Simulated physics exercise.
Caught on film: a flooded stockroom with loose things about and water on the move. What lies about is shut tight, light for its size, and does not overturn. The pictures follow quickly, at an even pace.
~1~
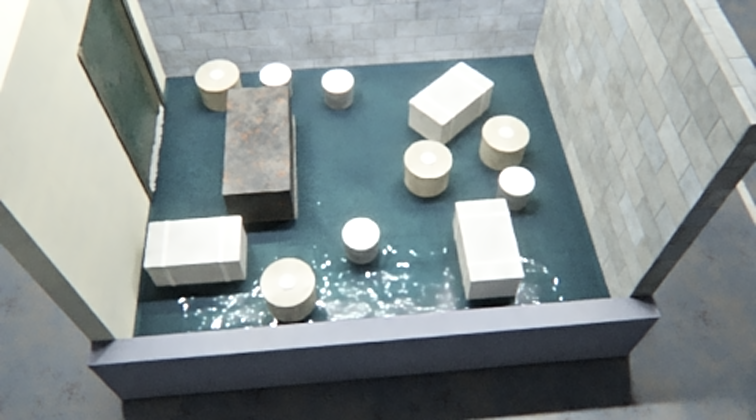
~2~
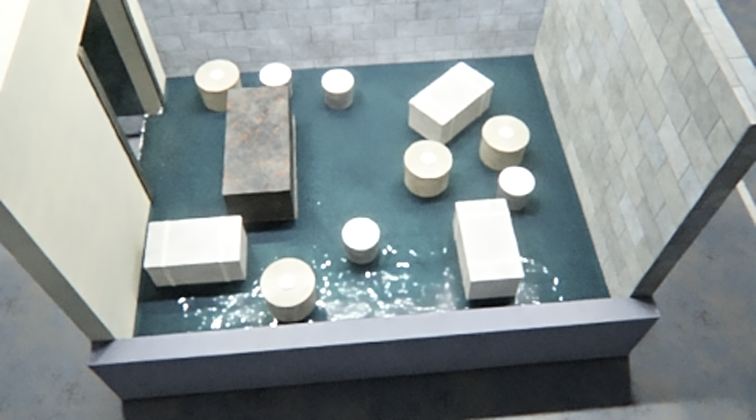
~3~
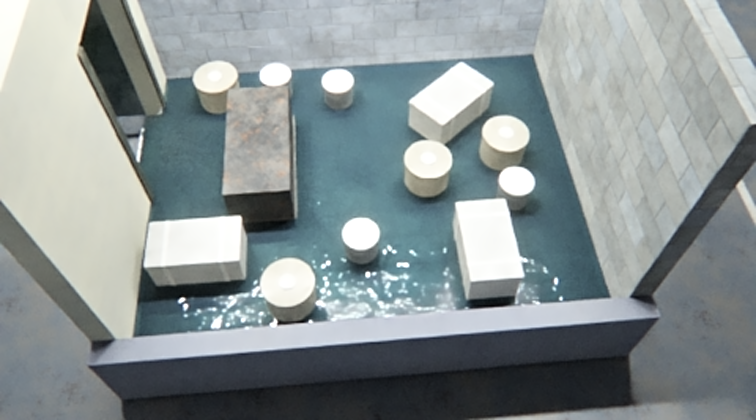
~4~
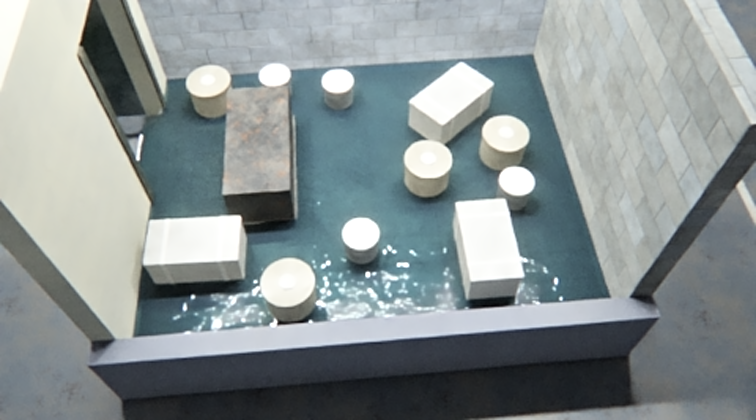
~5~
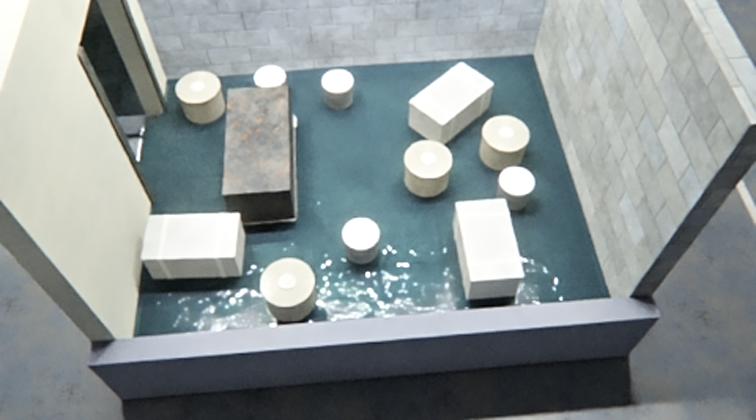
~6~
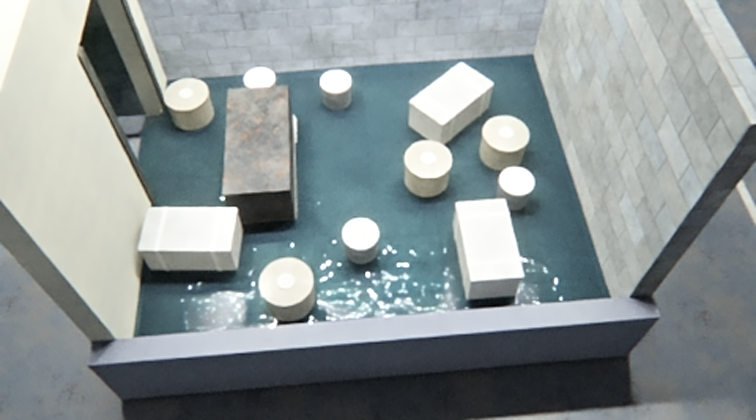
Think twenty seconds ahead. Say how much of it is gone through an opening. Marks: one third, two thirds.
It is between one and two thirds.
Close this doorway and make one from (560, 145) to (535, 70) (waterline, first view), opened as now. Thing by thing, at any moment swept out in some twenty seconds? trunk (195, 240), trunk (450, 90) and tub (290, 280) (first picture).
In that order: Stays, washed out, still in.
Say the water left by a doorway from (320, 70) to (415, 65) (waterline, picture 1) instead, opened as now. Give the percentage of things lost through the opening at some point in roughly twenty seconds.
Near 70 in a hundred.
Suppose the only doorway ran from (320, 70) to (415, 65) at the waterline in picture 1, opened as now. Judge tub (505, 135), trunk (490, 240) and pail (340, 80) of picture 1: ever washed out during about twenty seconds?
In that order: Yes, no, through.
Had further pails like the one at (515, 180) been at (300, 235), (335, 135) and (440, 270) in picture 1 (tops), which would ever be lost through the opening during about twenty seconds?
In turn: Carried outside, carried outside, kept in.
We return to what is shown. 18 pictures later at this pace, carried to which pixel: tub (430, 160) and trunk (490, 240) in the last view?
Close to (379, 162) and (439, 246).
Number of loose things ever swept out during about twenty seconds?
6 of them.
A moment on, 1 of 11 are out; 10 afloat.
Next, 4 of 11 are out; 7 afloat.
Later, 6 of 11 are out; 5 afloat.
In the end, 6 of 11 are out; 5 afloat.
